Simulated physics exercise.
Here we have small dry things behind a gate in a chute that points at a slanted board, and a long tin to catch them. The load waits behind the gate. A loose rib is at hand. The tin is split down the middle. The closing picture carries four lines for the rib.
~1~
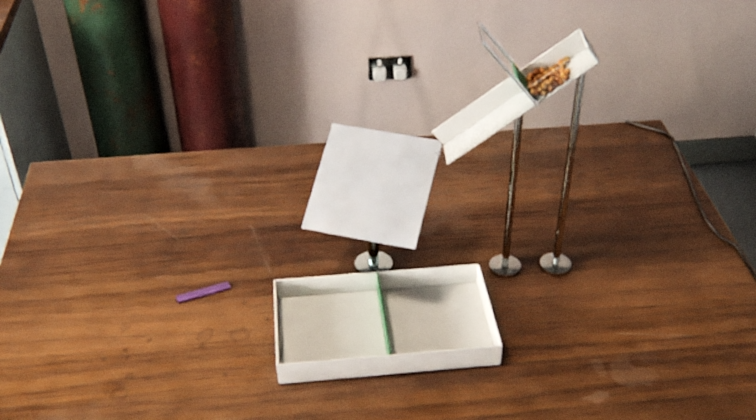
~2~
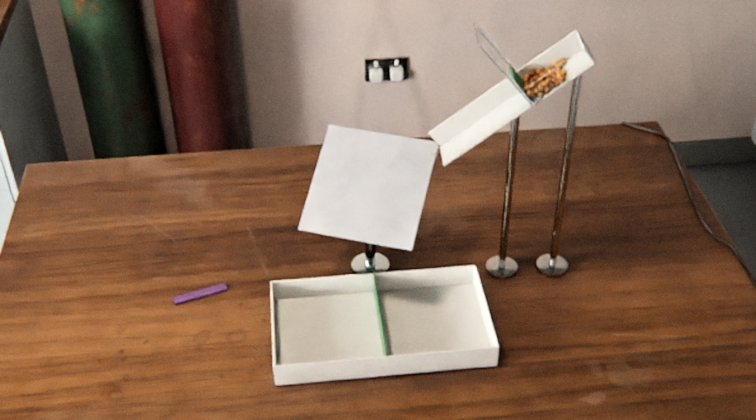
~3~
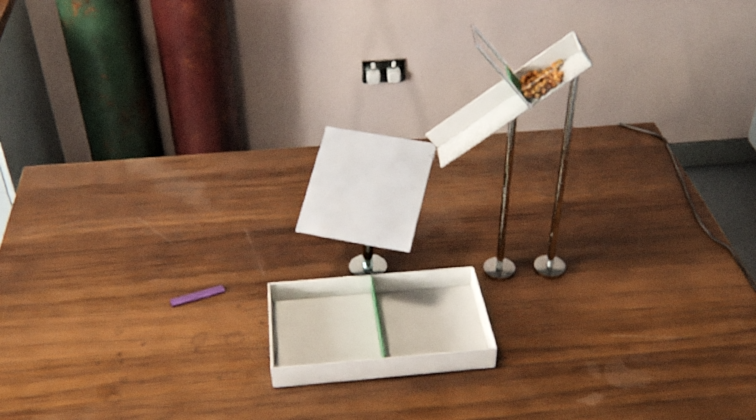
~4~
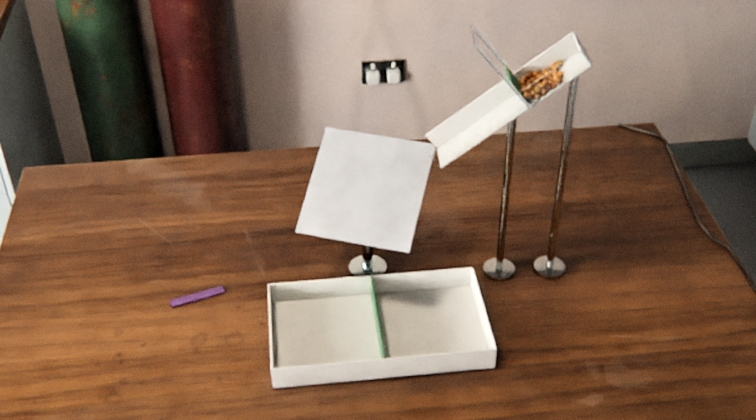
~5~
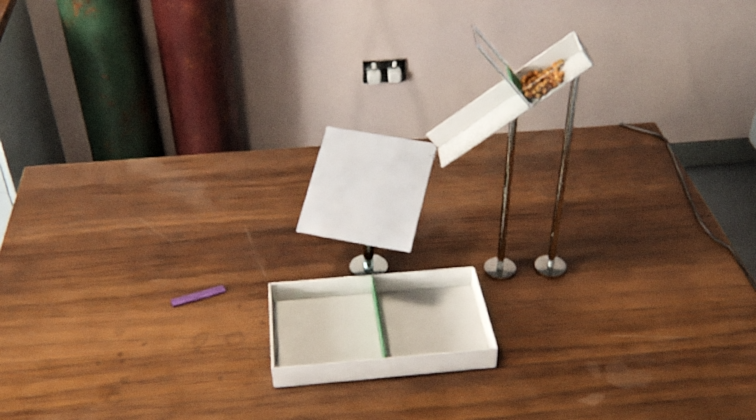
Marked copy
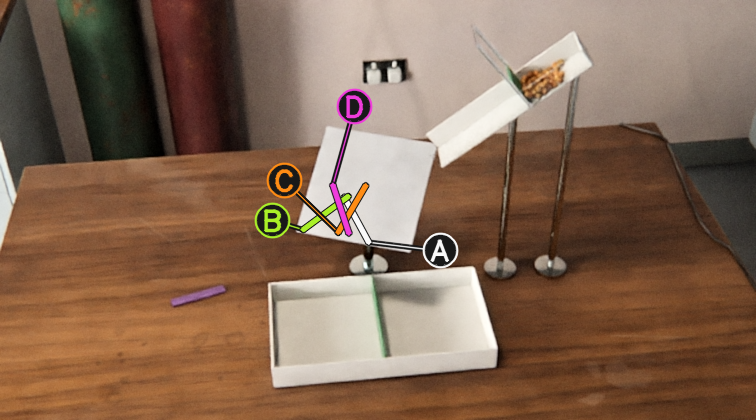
We see roasted chickpeas resting behind a closed gate in a raised, sloping chute, with a tilted white board and a divided white tray on a wooden table beside a purple strip; nothing moves apart from slight shifts in the view.
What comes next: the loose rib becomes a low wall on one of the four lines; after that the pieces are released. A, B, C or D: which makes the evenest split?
I would pick line A.
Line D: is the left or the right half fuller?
More lands on the left.
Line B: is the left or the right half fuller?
More lands on the left.
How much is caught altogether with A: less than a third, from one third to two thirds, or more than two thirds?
Line A gives more than two thirds.
On the marked copy, line A from (344, 197) to (368, 242); line B from (348, 196) to (303, 229); line C from (365, 185) to (338, 232); line D from (332, 185) to (348, 233).
With A, of what is caught, about a third in the left half, about two thirds in the right.
With B, of what is caught, all in the left half, none in the right.
With C, of what is caught, all in the left half, none in the right.
With D, of what is caught, all in the left half, none in the right.
